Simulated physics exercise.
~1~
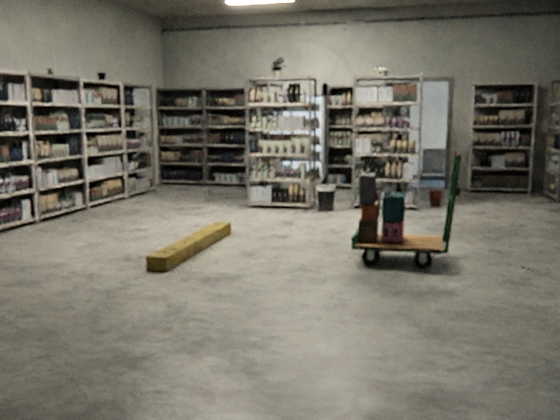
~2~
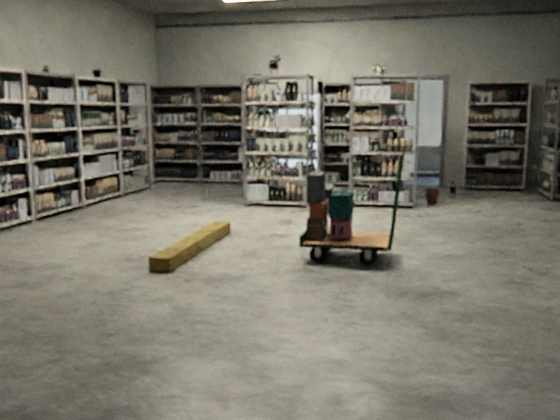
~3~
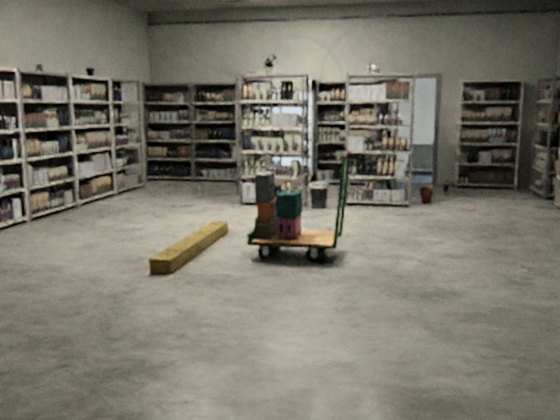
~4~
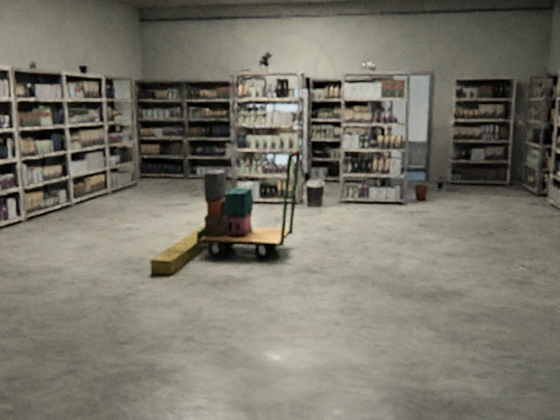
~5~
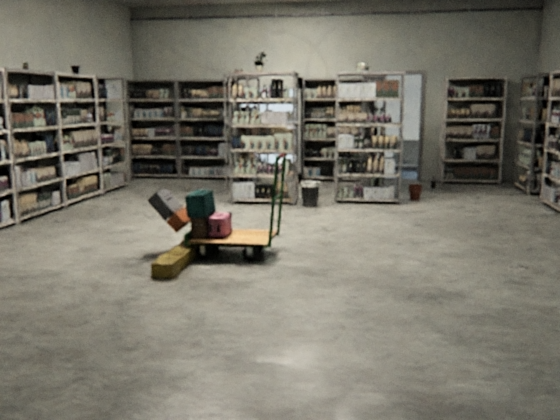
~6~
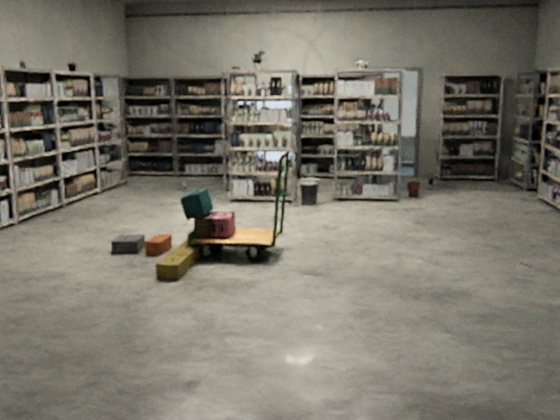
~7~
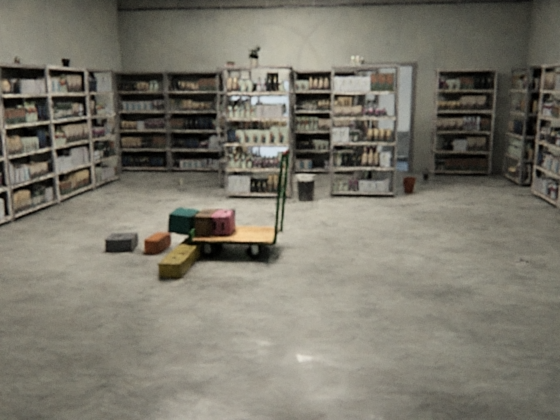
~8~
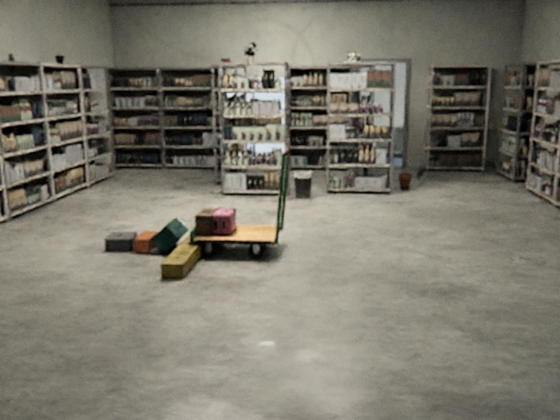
We see a loaded trolley roll left across a storeroom floor and stop against a yellow kerb, where the grey and orange boxes topple off, followed by the teal one, while the pink and brown ones stay on the deck.
